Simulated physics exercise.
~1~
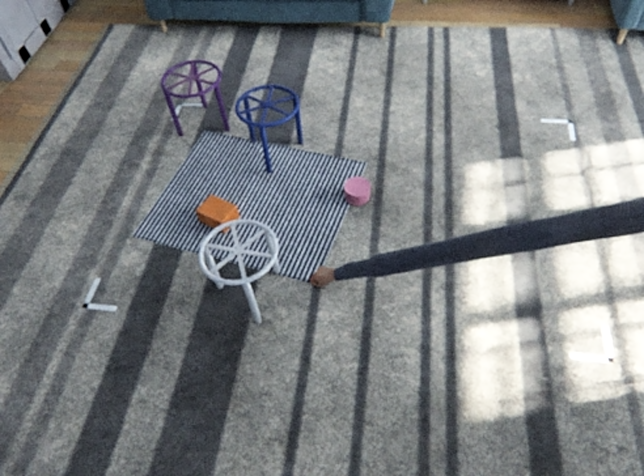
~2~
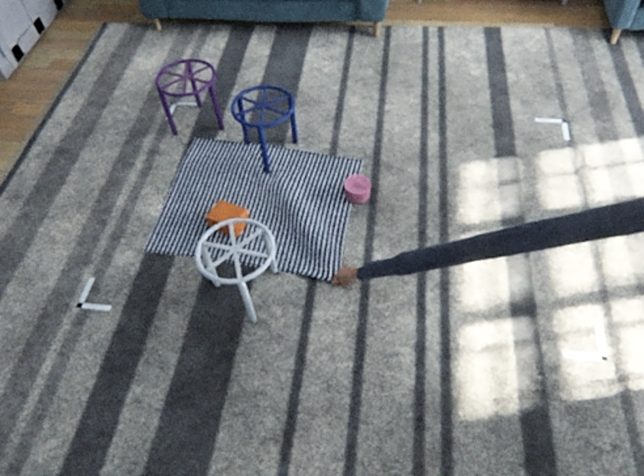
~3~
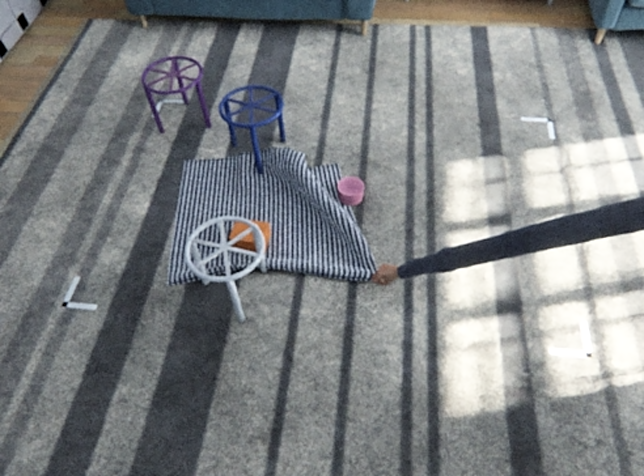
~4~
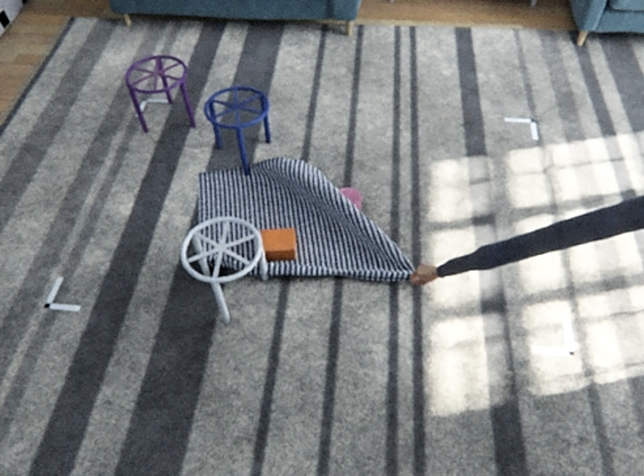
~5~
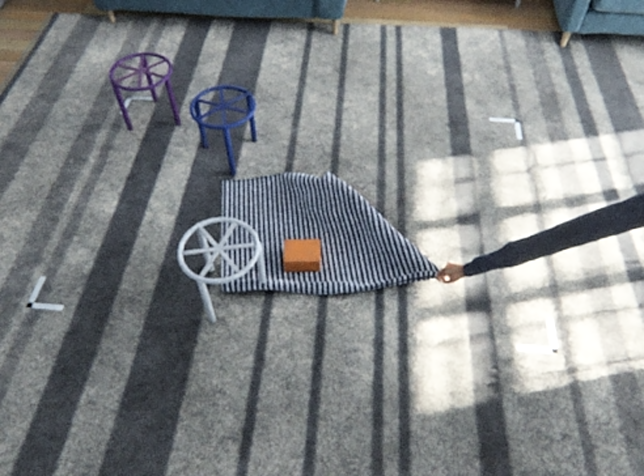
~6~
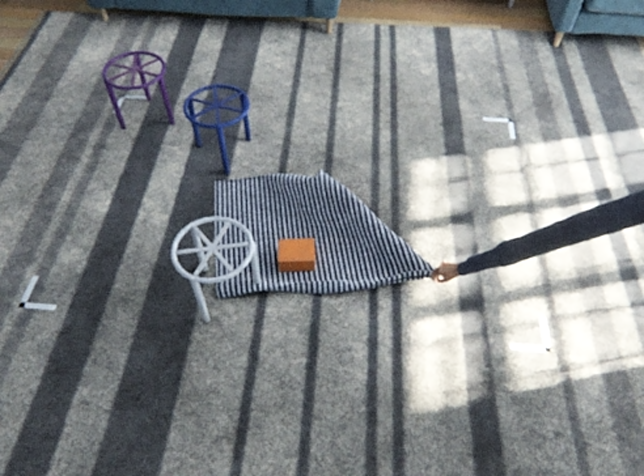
A hand drags the striped rug right with the orange crate, covering the pink bin.
